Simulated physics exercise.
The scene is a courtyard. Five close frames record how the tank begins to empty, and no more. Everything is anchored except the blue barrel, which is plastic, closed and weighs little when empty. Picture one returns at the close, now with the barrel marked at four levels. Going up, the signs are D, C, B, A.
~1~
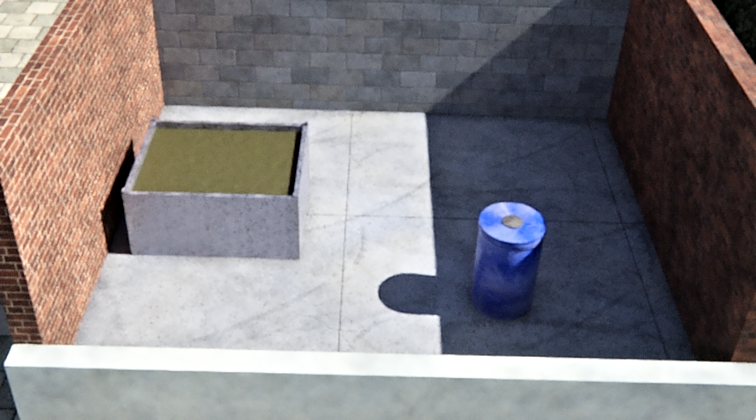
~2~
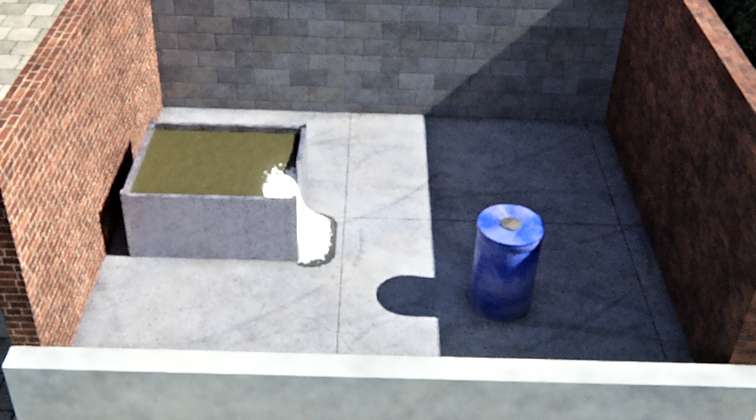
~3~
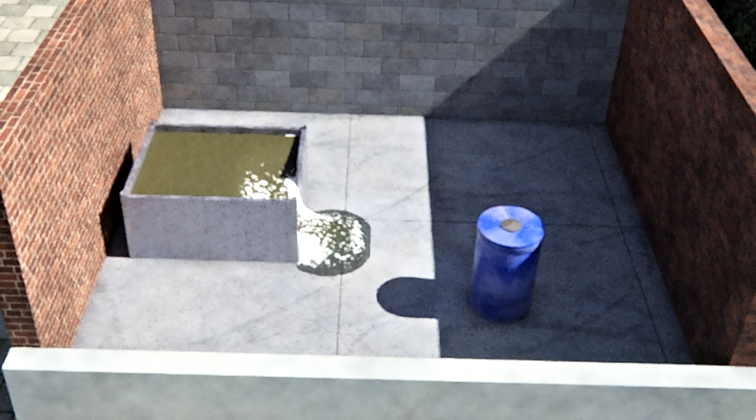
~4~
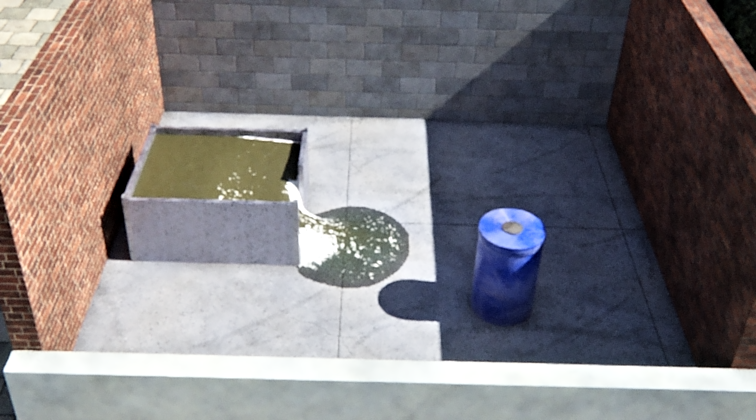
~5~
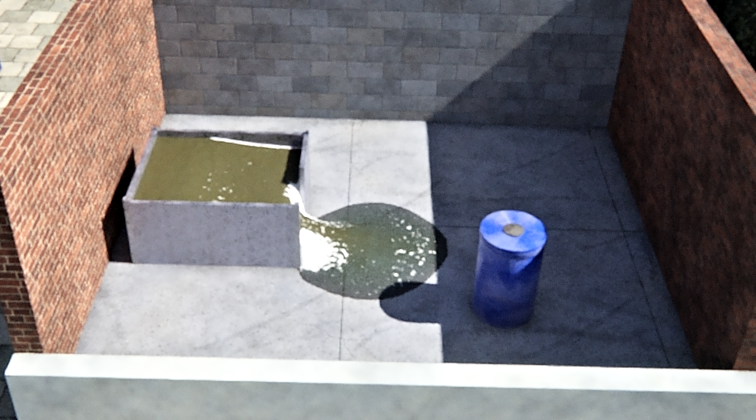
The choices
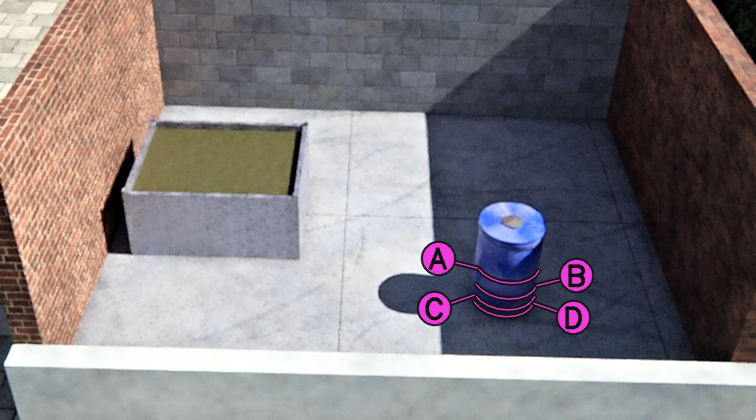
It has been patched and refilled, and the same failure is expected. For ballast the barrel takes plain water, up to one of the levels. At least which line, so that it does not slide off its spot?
Go for B.
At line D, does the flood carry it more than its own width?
Yes, it does.
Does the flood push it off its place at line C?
Yes.
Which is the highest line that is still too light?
Here it is line C.
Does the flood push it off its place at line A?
No.
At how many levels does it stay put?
Two of them.
On the marked copy, A at (510, 283); B at (508, 299); C at (506, 309); D at (505, 316); from the bottom up D, C, B, A.
Choosing A, it does not move.
Choosing B, it does not move.
Choosing C, it is pushed about its own width away.
Choosing D, it is pushed about 3 times its own width away.
